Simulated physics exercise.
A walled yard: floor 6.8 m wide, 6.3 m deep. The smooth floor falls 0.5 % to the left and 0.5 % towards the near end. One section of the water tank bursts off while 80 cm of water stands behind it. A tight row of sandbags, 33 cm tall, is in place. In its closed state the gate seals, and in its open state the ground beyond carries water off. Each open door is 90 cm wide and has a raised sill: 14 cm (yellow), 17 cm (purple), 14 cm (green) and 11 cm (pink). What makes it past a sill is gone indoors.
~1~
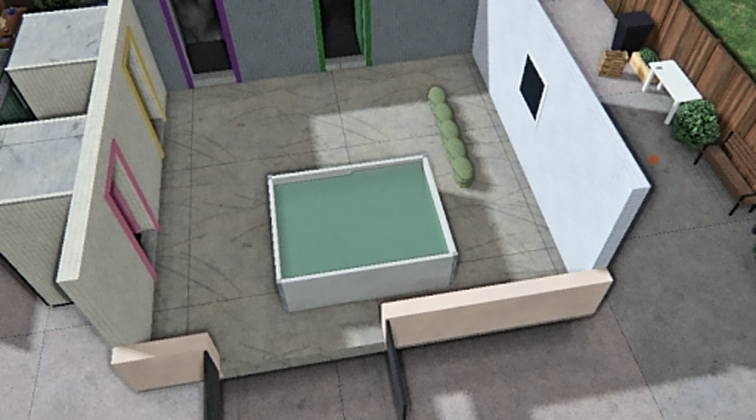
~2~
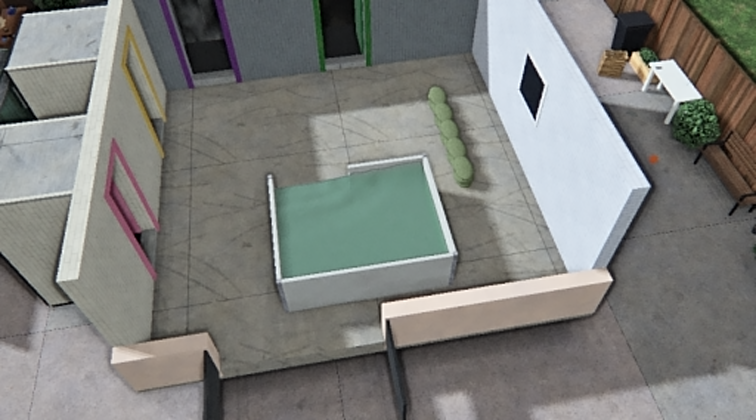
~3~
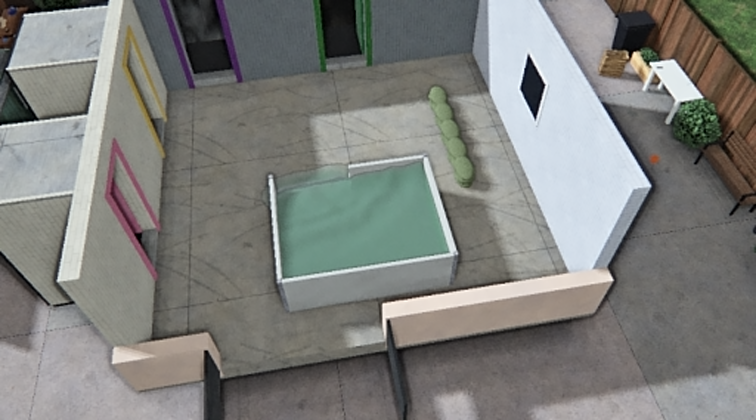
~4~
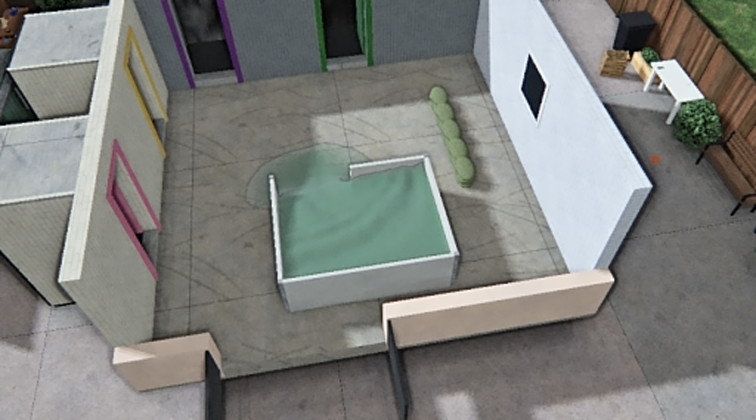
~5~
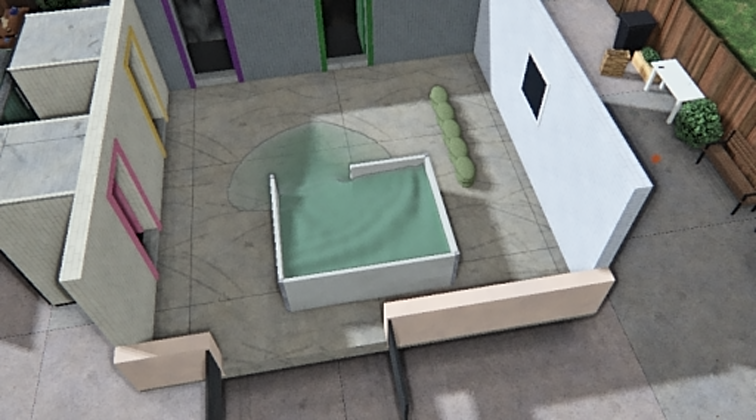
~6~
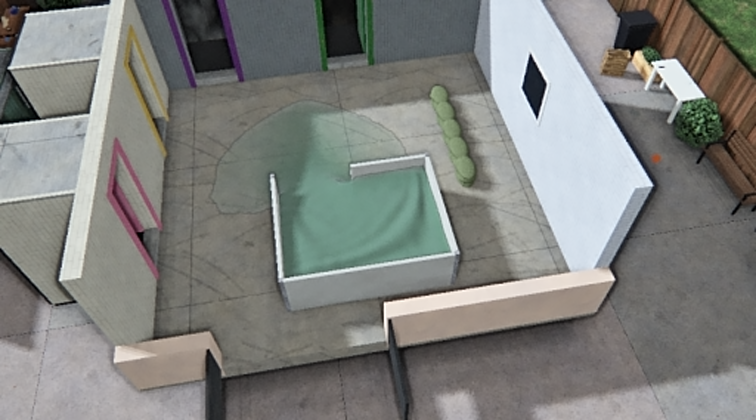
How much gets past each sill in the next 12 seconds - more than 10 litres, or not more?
At the yellow door, more than 10 litres. At the purple door, more than 10 litres. At the green door, more than 10 litres. At the pink door, not more.
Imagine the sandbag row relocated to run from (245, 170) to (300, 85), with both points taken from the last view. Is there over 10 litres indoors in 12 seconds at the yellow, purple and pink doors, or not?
Moved that way: Yellow holds, purple holds, pink holds.
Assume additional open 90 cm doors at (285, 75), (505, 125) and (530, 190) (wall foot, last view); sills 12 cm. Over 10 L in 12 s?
In sequence the answers are more than that, less than that and less than that.
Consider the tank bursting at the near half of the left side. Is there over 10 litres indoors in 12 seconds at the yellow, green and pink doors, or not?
Door by door - yellow: Within bounds, green: Within bounds, pink: Out of bounds.
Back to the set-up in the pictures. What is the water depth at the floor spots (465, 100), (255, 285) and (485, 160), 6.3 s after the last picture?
Roughly 11, 4 and 8 cm, in turn.
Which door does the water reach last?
Last: Pink.
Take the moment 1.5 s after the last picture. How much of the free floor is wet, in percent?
45 %.
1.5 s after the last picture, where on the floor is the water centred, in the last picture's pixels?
I'd put it close to (322, 186).
Then, 0.7 s after the last picture water covers 40 % of the floor and is deepest (47 cm) near (303, 202); yellow door not reached, purple door 15 cm at the sill, 0 L in, green door 22 cm at the sill, 2 L in, pink door not reached.
Then, 1.5 s after the last picture water covers 45 % of the floor and is deepest (55 cm) near (186, 93); yellow door 20 cm at the sill, 7 L in, purple door 30 cm at the sill, 20 L in, green door 29 cm at the sill, 38 L in, pink door not reached.
Then, 2.8 s after the last picture water covers 50 % of the floor and is deepest (31 cm) near (263, 83); yellow door 25 cm at the sill, 54 L in, purple door 26 cm at the sill, 95 L in, green door 21 cm at the sill, 97 L in, pink door 2 cm at the sill, 0 L in.
Then, 6.3 s after the last picture water covers 95 % of the floor and is deepest (18 cm) near (169, 101); yellow door 15 cm at the sill, 93 L in, purple door 16 cm at the sill, 113 L in, green door 11 cm at the sill, 121 L in, pink door 8 cm at the sill, 0 L in.
Then, 11.3 s after the last picture water covers 95 % of the floor and is deepest (16 cm) near (152, 365); yellow door 10 cm at the sill, 95 L in, purple door 8 cm at the sill, 113 L in, green door 8 cm at the sill, 121 L in, pink door 6 cm at the sill, 0 L in.
